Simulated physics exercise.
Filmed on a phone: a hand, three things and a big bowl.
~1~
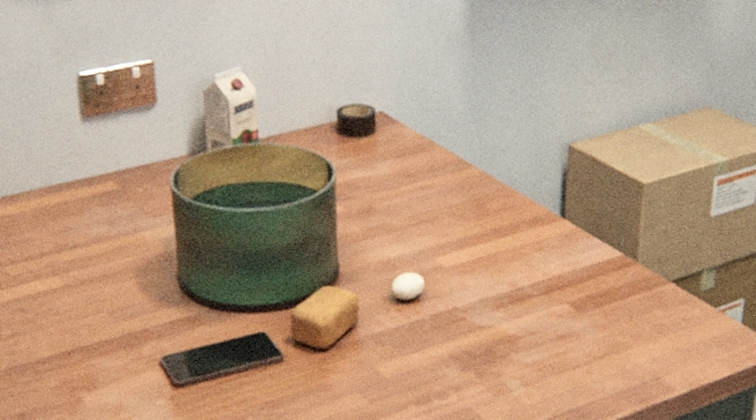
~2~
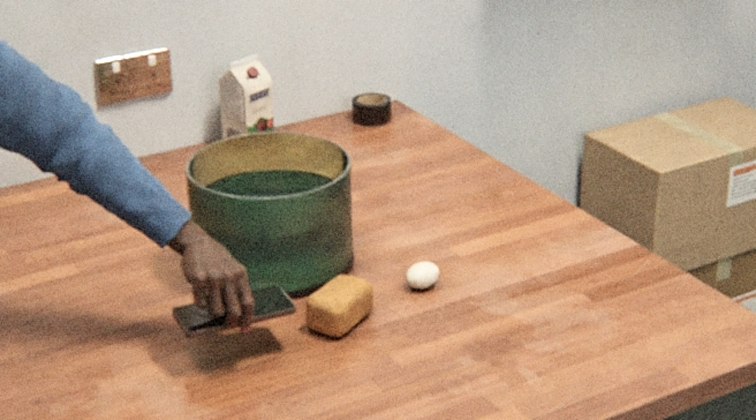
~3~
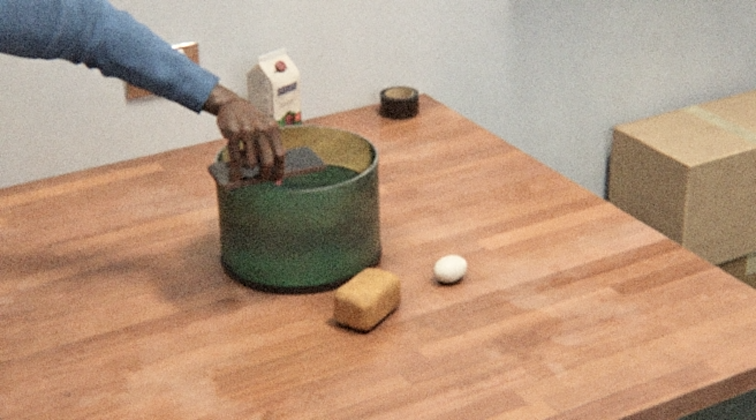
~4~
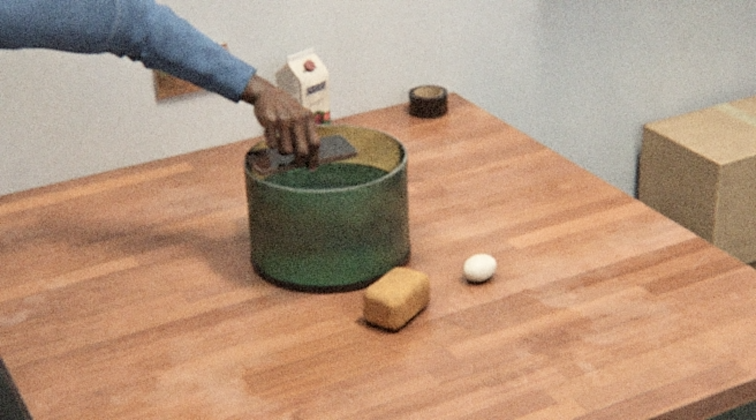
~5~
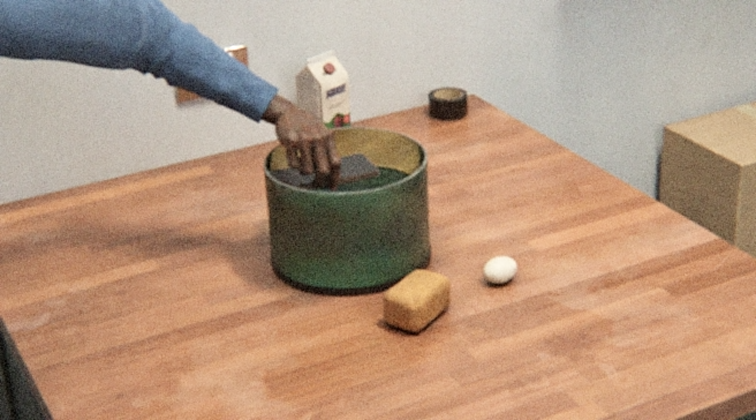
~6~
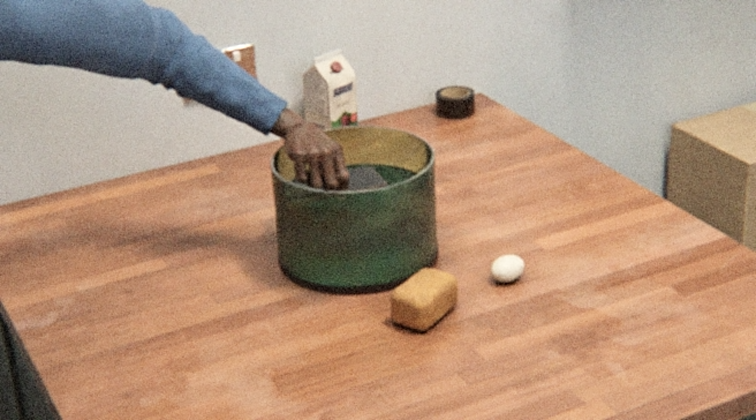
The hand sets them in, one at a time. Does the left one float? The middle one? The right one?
From the left: It ends on the bottom, it bobs on top, it ends on the bottom.
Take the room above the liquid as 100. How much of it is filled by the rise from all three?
Roughly 8 per cent.
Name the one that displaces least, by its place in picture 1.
It is the right thing.
Shortly, the phone ends at the bottom.
Then, the bread roll bobs at the top.
At the finish, the egg ends at the bottom; afloat, bread roll.
